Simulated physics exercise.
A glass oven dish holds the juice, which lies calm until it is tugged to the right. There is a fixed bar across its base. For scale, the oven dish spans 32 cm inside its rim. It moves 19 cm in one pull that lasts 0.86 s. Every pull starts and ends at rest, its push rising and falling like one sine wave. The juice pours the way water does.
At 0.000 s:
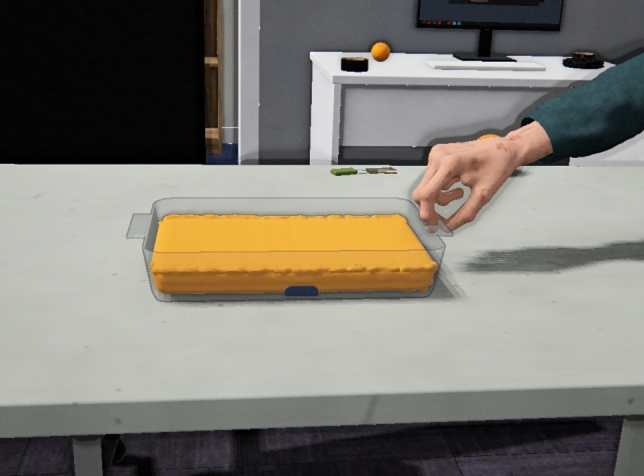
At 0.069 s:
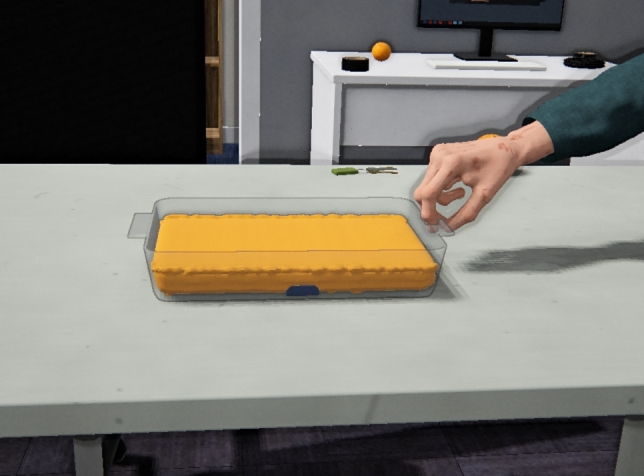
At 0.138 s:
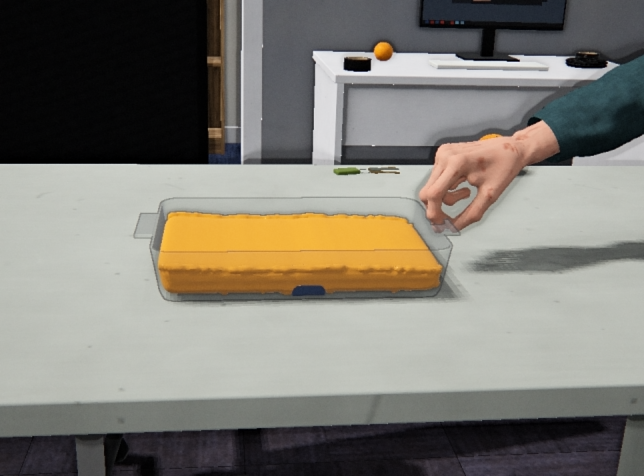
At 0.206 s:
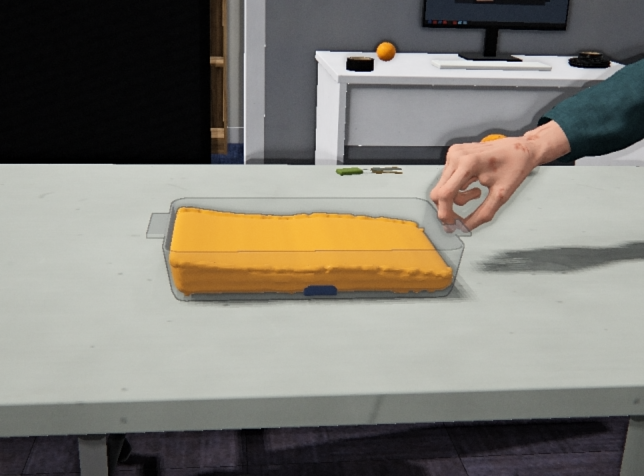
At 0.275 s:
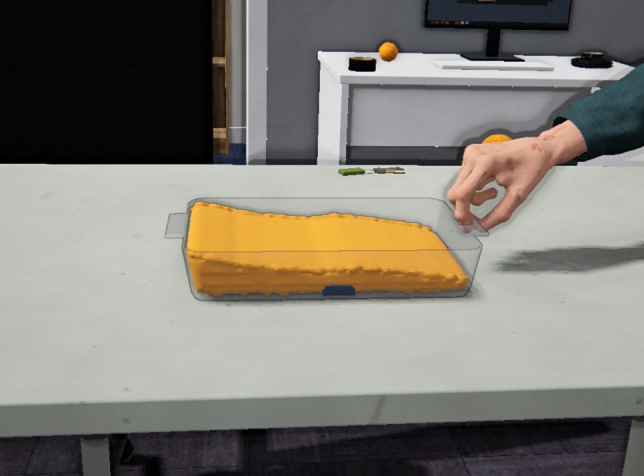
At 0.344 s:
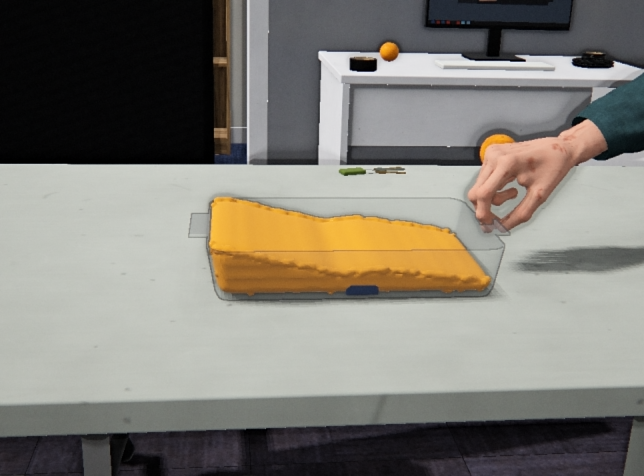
On a pale table in a room with a monitor behind, a hand slides a clear dish of orange juice to the right, slowly then faster, and the juice rises at the left side and sinks at the right.
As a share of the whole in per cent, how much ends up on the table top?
14 %.
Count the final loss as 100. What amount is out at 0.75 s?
It's close to 0 percent at that time.
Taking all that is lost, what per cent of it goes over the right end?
I reckon around 90 % of it leaves on the right.
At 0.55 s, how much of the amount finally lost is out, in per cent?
Around 0%.
After 0.55 s it has gone 14 cm; 0 per cent is out over the left end and 0 over the right.
After 0.75 s it has gone 19 cm; 0 per cent is out over the left end and 0 over the right.
After 0.95 s it has gone 19 cm; 0 per cent is out over the left end and 12 over the right.
After 1.15 s it has gone 19 cm; 0 per cent is out over the left end and 12 over the right.
In the end 14 per cent is out in all, 2 of it over the left end.
